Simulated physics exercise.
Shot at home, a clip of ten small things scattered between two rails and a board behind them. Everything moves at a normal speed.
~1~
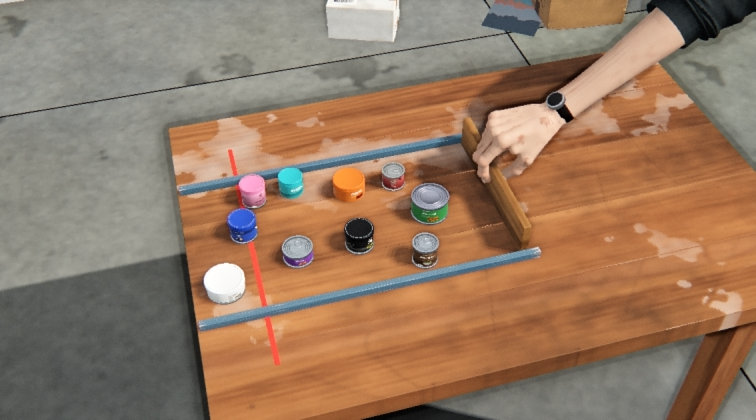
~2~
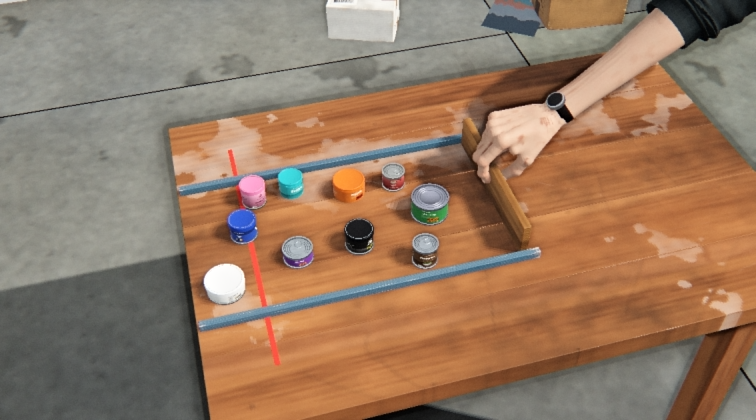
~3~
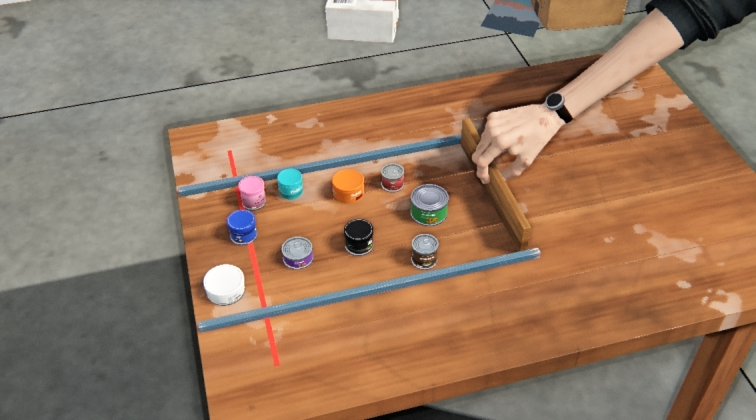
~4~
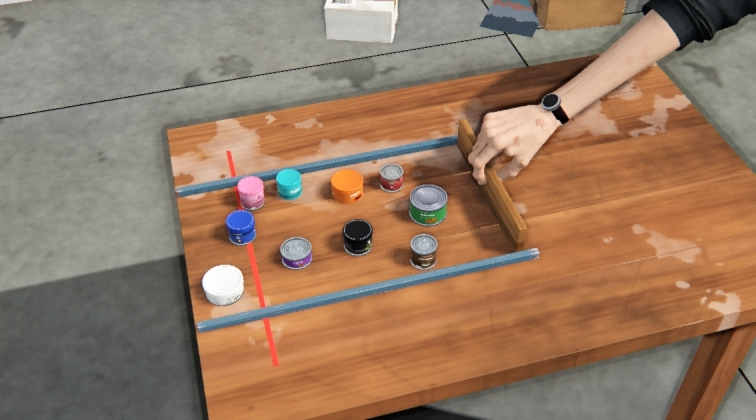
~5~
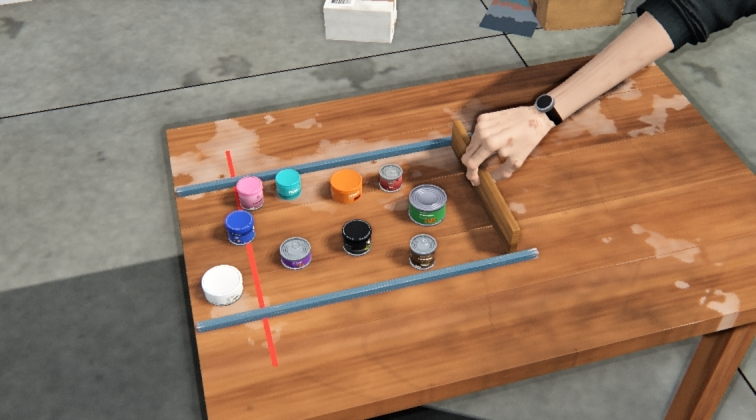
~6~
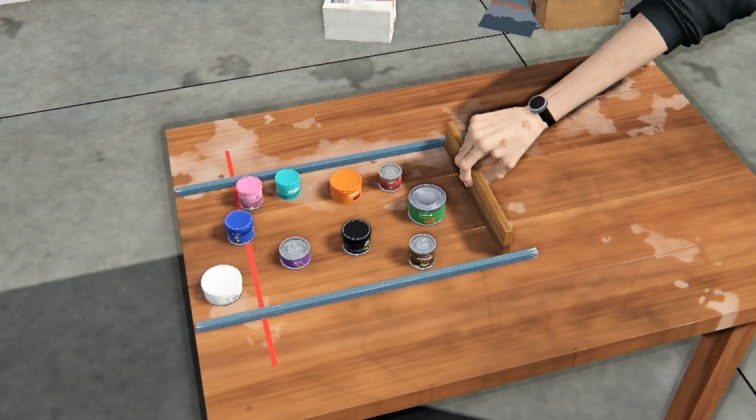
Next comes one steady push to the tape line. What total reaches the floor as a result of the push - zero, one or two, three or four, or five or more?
The total on the floor is zero.
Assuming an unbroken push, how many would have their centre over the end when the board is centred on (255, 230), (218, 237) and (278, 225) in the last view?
It would be 0, 5 and 0.
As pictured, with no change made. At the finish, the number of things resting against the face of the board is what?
The count comes out at 5.
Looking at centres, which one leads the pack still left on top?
That is the blue pot.
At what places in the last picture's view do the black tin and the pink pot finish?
Approximately (238, 266) for one, approximately (201, 199) for the other.
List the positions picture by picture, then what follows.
In the first frame, white tin (225, 284); blue pot (243, 226); pink pot (253, 192); board (493, 182); tape (251, 244).
In the second frame, blue pot (243, 227); black tin (359, 237).
In the third frame, pink pot (253, 193); purple tin (298, 253).
In the fourth frame, white tin (224, 285); turquoise tub (289, 185).
In the fifth frame, blue pot (241, 228); brown tin (423, 252).
In the sixth frame, white tin (222, 286); blue pot (240, 228); pink pot (250, 194); board (476, 185); tape (248, 245).
A little later, none off yet; white tin at rest near (222, 286); blue pot at rest near (240, 228); pink pot at rest near (250, 194).
Next, none off yet; white tin at rest near (222, 286); blue pot shifted a little near (233, 233); pink pot shifted a little near (242, 192).
When it is over, the number that fall off is zero.
